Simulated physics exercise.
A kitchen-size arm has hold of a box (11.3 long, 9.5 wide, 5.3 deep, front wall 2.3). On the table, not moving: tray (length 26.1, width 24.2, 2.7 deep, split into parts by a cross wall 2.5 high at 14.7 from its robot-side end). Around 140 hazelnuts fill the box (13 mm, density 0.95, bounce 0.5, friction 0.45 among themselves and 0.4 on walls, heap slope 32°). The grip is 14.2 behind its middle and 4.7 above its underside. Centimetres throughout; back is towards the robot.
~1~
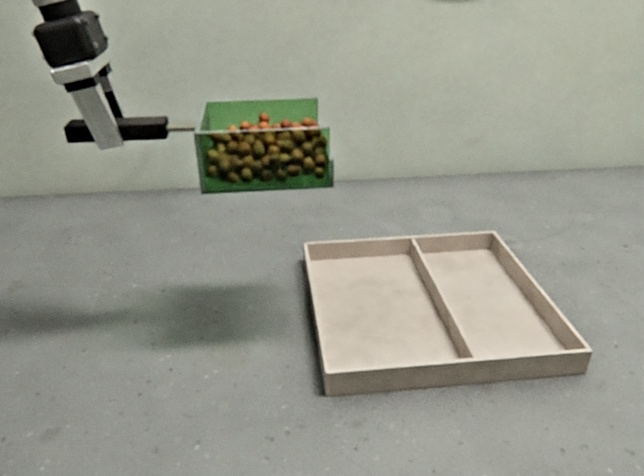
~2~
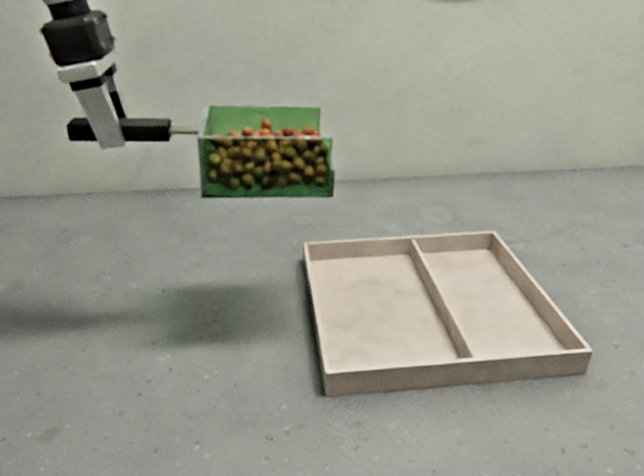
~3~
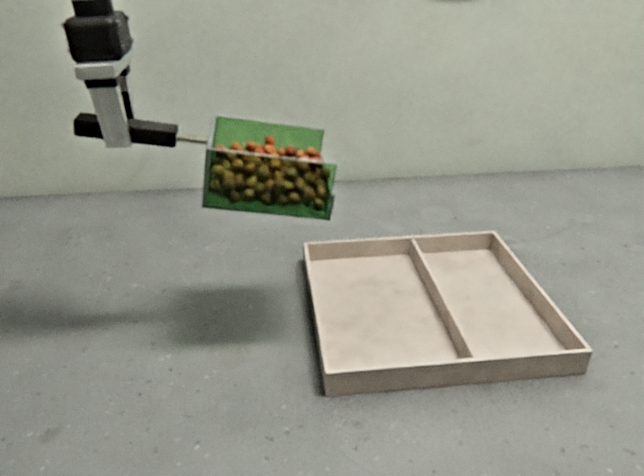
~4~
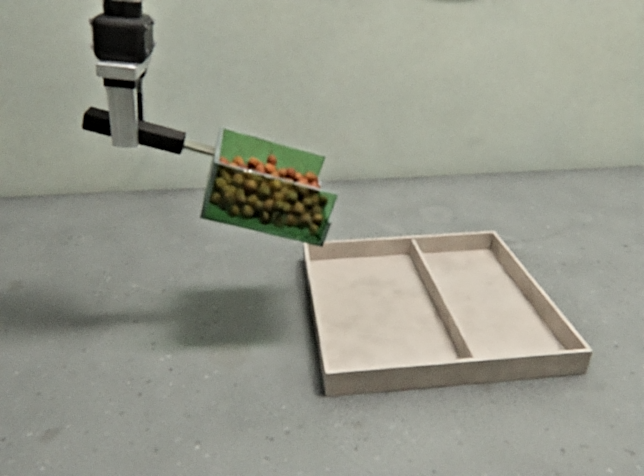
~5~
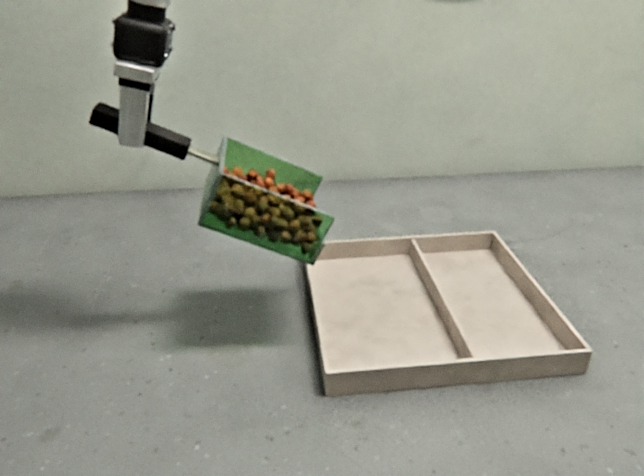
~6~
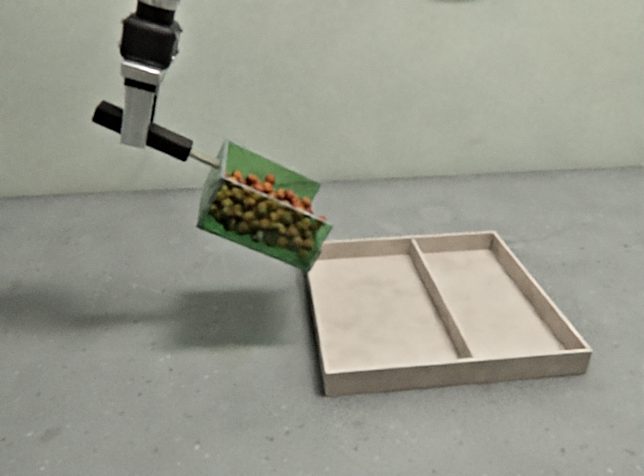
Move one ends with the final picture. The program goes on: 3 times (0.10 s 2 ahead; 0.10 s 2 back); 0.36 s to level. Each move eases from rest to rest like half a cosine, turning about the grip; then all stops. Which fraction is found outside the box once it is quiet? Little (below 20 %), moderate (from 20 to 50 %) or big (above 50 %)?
A moderate share, from 20 to 50 %, ends outside the box.
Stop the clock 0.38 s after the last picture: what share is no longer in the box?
Near 15 per cent so far.
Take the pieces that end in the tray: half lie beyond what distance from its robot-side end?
About 7 cm.
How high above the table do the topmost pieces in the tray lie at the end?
Roughly 2.0 cm.
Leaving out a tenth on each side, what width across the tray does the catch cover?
Roughly 12 cm.
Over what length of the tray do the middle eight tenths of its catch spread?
Some 10 cm.
Then, 0.38 s on, tilted 29° forward, highest piece 16 above the table; 115 in the box, 12 in the robot-side part, 9 in flight or on a rim.
Then, 0.77 s on, tilted 16° forward, highest piece 18 above the table; 102 in the box, 33 in the robot-side part, 1 in flight or on a rim.
Then, 1.16 s on, level, highest piece 22 above the table; 101 in the box, 35 in the robot-side part.
Then, 2.21 s on, level, highest piece 22 above the table; 101 in the box, 35 in the robot-side part.
In the end, 101 in the box, 35 in the robot-side part. That is 26 % outside the box.
